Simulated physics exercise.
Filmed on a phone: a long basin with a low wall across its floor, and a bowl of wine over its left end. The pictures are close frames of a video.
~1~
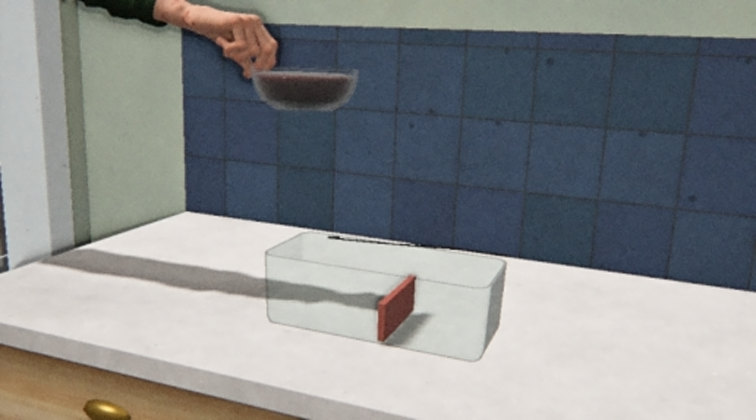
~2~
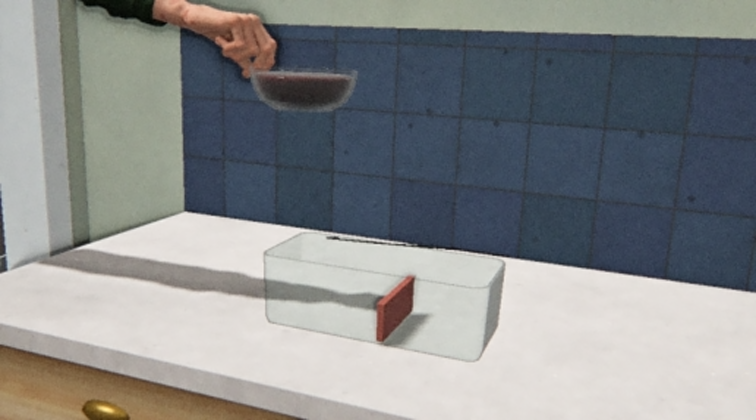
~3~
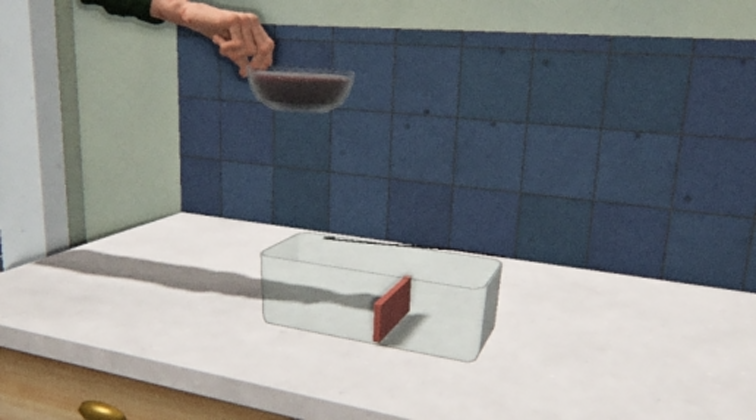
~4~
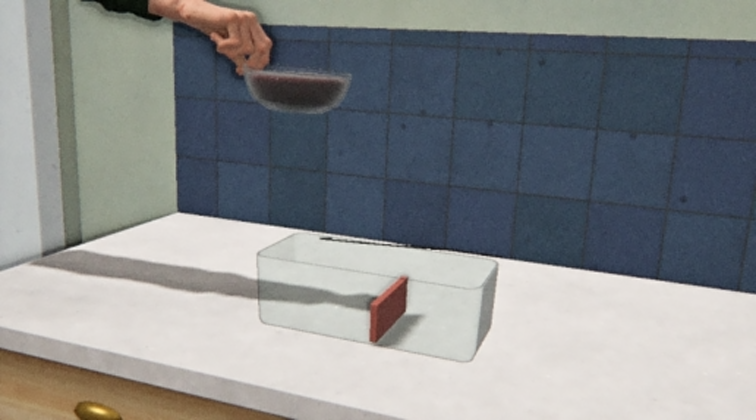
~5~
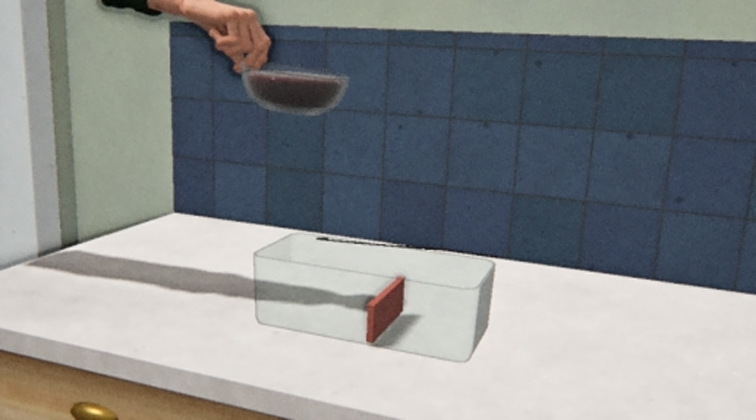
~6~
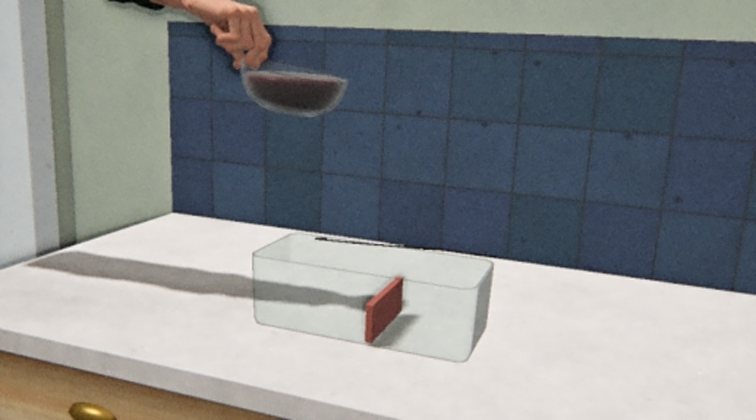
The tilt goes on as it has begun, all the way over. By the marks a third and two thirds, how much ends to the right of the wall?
In the end between a third and two thirds is right of the wall.
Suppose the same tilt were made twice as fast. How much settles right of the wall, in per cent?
Some 35 per cent.
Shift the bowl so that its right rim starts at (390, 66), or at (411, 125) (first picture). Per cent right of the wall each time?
Roughly 85 per cent, and 95 per cent.
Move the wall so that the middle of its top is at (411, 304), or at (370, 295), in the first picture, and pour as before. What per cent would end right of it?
Roughly 30 per cent, and 80 per cent.
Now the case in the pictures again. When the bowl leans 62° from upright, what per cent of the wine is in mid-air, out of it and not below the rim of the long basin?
About 50 per cent.
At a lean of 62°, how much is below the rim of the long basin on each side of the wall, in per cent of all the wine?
Left: 5 %. Right: 5 %.
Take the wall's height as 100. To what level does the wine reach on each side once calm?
The left part 20 per cent, the right part 30.
A moment on, the bowl is tipped part way and 35 per cent is still to pour, 7 is left of the wall and 6 right of it.
Next, the bowl is tipped on its side and 2 per cent is still to pour, 36 is left of the wall and 51 right of it.
Then the bowl is tipped right over and 0 per cent is still to pour, 46 is left of the wall and 51 right of it.
Later the bowl is tipped right over and 0 per cent is still to pour, 46 is left of the wall and 51 right of it.
Finally, 46 per cent lies left of the wall, 51 right of it and 3 outside.
